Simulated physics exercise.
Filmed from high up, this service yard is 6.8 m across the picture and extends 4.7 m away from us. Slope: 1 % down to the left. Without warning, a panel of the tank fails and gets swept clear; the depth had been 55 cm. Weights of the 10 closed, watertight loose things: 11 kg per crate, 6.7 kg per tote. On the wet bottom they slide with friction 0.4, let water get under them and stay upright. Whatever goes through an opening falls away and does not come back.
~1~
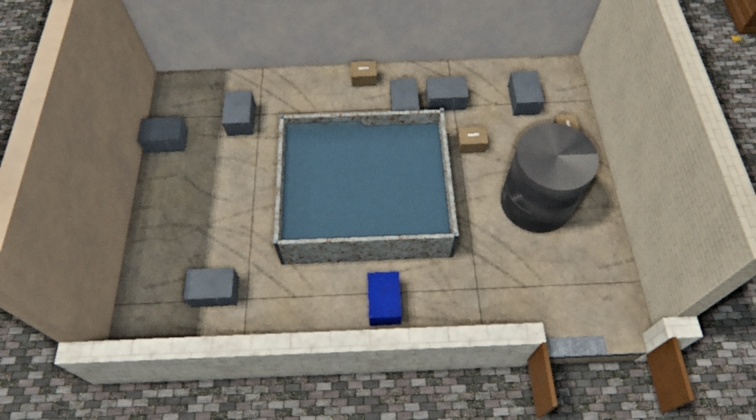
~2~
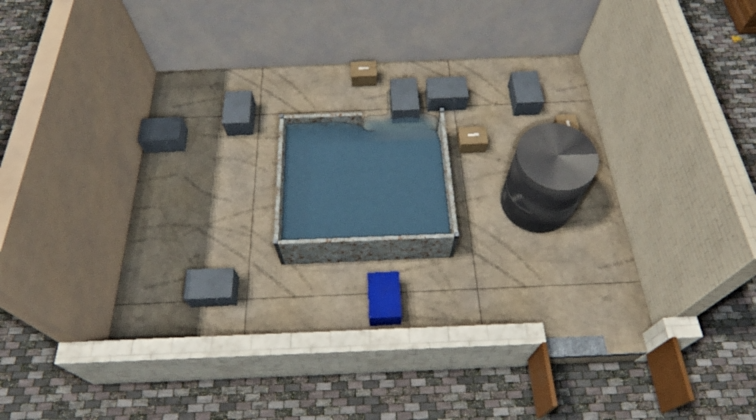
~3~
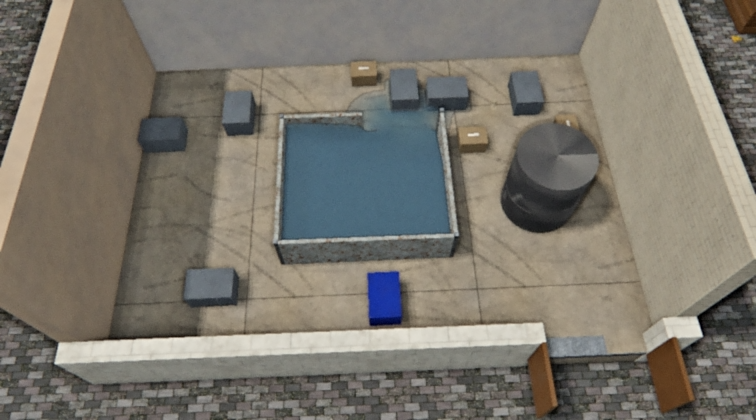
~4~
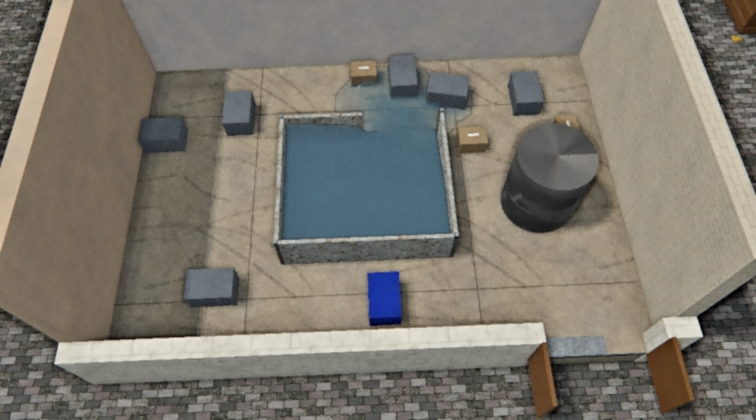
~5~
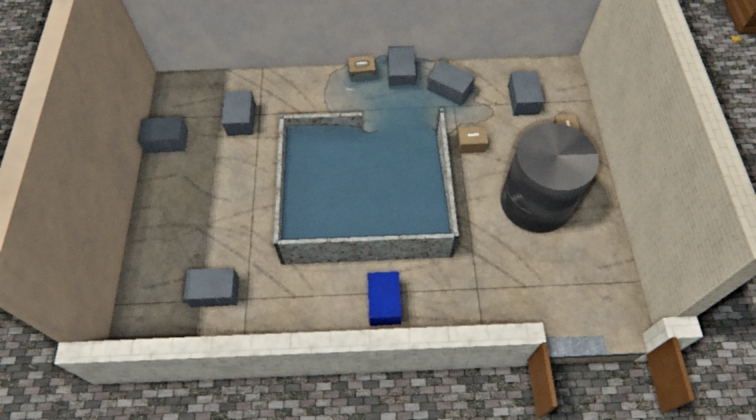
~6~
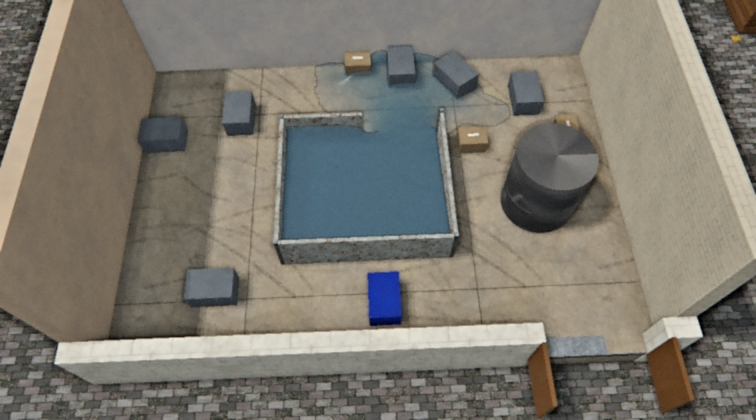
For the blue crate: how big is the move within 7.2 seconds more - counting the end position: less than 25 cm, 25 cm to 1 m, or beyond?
By the end, the blue crate keeps its spot.
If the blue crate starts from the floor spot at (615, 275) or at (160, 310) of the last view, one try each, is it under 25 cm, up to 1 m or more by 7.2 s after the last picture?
I'd say it lands far off on the first try and it lands far off on the second.
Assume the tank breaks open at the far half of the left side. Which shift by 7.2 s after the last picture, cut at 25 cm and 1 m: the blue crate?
Afterwards the blue crate is carried a long way.
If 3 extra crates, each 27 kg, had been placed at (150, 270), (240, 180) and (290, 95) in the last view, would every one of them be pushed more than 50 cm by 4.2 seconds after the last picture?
The first one ends up inside that, the second inside that, the third beyond that.
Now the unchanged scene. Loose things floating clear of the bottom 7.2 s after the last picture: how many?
Count: 6.
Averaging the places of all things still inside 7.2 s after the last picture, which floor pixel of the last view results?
Close to pixel (390, 231).
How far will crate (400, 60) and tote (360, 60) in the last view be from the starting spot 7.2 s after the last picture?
First 250 cm, then 450 cm.
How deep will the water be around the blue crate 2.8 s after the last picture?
Somewhere close to 0 cm.
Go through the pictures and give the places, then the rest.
The first frame shows the blue crate at (385, 294), on the bottom; 4.0 m2 under water; 0 of 10 have shifted.
The second frame shows the blue crate at (385, 294) rests on the ground; 4.6 m2 under water; 0 of 10 have shifted.
The third frame shows the blue crate at (385, 294), on the bottom; water covers 5.1 m2; 1 of 10 have shifted.
The fourth frame shows the blue crate at (385, 294), on the bottom; 5.8 m2 under water; 2 of 10 have shifted.
The fifth frame shows the blue crate at (385, 294) rests on the ground; 6.7 m2 under water; 3 of 10 have shifted.
The sixth frame shows the blue crate at (385, 294) rests on the ground; 7.3 m2 under water; 3 of 10 have shifted.
Then, 0.9 s after the last picture the blue crate is near (385, 294), 0.0 m from its start, aground; 0 of 10 are out; 3 afloat.
Then, 2.8 s after the last picture the blue crate is near (385, 294), 0.0 m from its start, aground; 0 of 10 are out; 5 afloat.
Then, 4.8 s after the last picture the blue crate is near (385, 294), 0.0 m from its start, aground; 0 of 10 are out; 5 afloat.
Then, 7.2 s after the last picture the blue crate is near (390, 290), 0.1 m from its start, aground; 0 of 10 are out; 6 afloat.
